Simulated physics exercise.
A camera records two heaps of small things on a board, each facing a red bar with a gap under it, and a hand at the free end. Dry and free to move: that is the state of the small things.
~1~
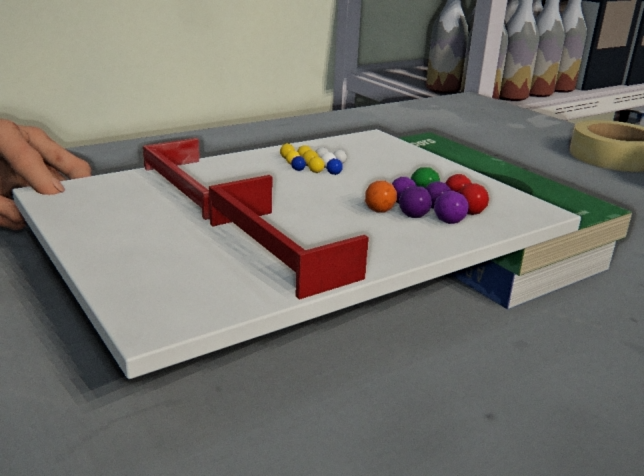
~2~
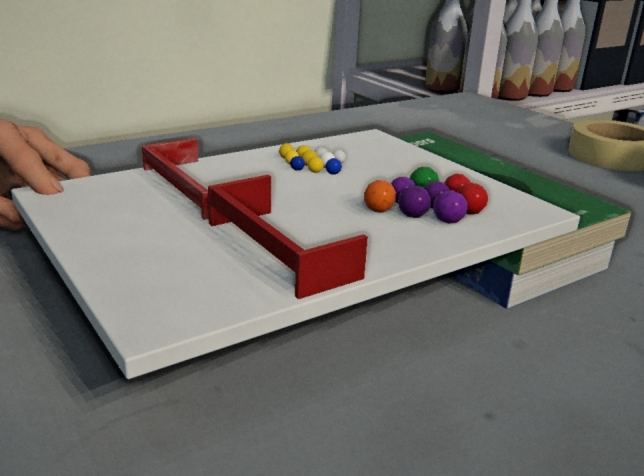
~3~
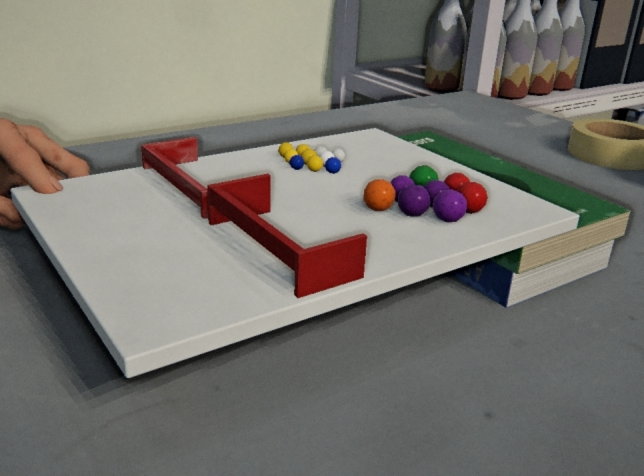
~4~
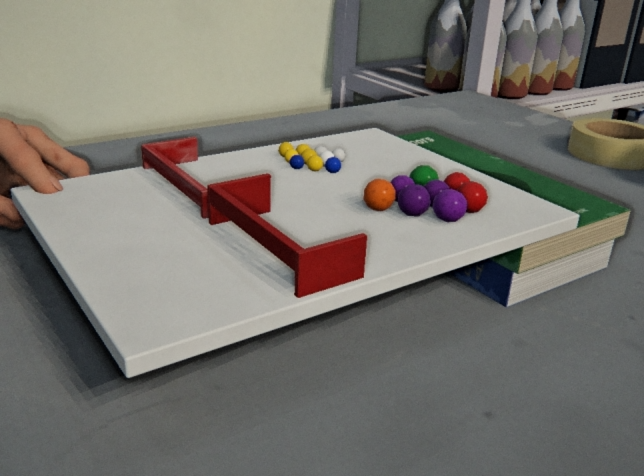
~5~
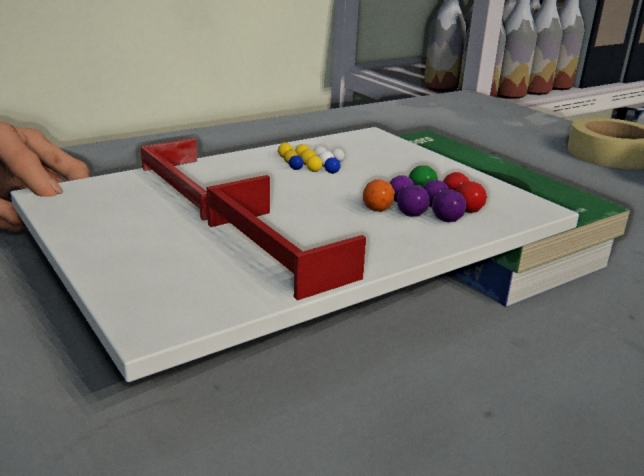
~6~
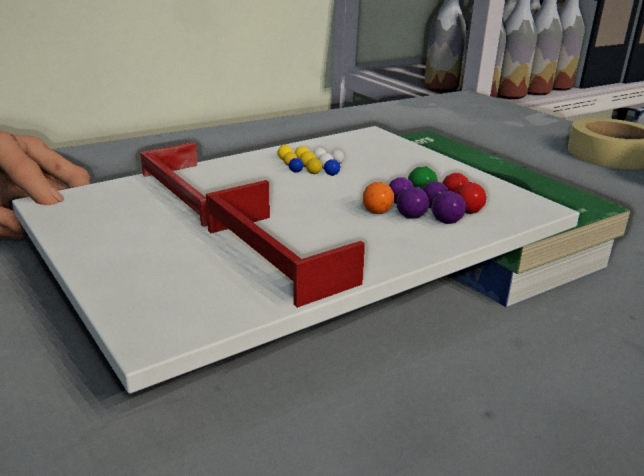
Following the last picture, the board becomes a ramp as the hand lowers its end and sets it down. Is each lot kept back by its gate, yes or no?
Front handful: Yes; back handful: Yes.
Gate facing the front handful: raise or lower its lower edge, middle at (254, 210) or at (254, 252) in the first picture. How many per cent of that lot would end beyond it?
I'd say around 100 in a hundred, and around 10 in a hundred after that.
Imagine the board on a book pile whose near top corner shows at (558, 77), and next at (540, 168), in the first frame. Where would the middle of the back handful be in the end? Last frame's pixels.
The middle should sit around (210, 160) in the first case and around (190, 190) in the second.
Then, 0.37 s after the last picture, board sloping at 9°; front handful on its way down; back handful on its way down.
Then, 0.68 s after the last picture, board resting at 11°; front handful has reached its gate; back handful has reached its gate.
At rest, board resting at 11°; front handful gathered behind its gate; back handful gathered behind its gate.
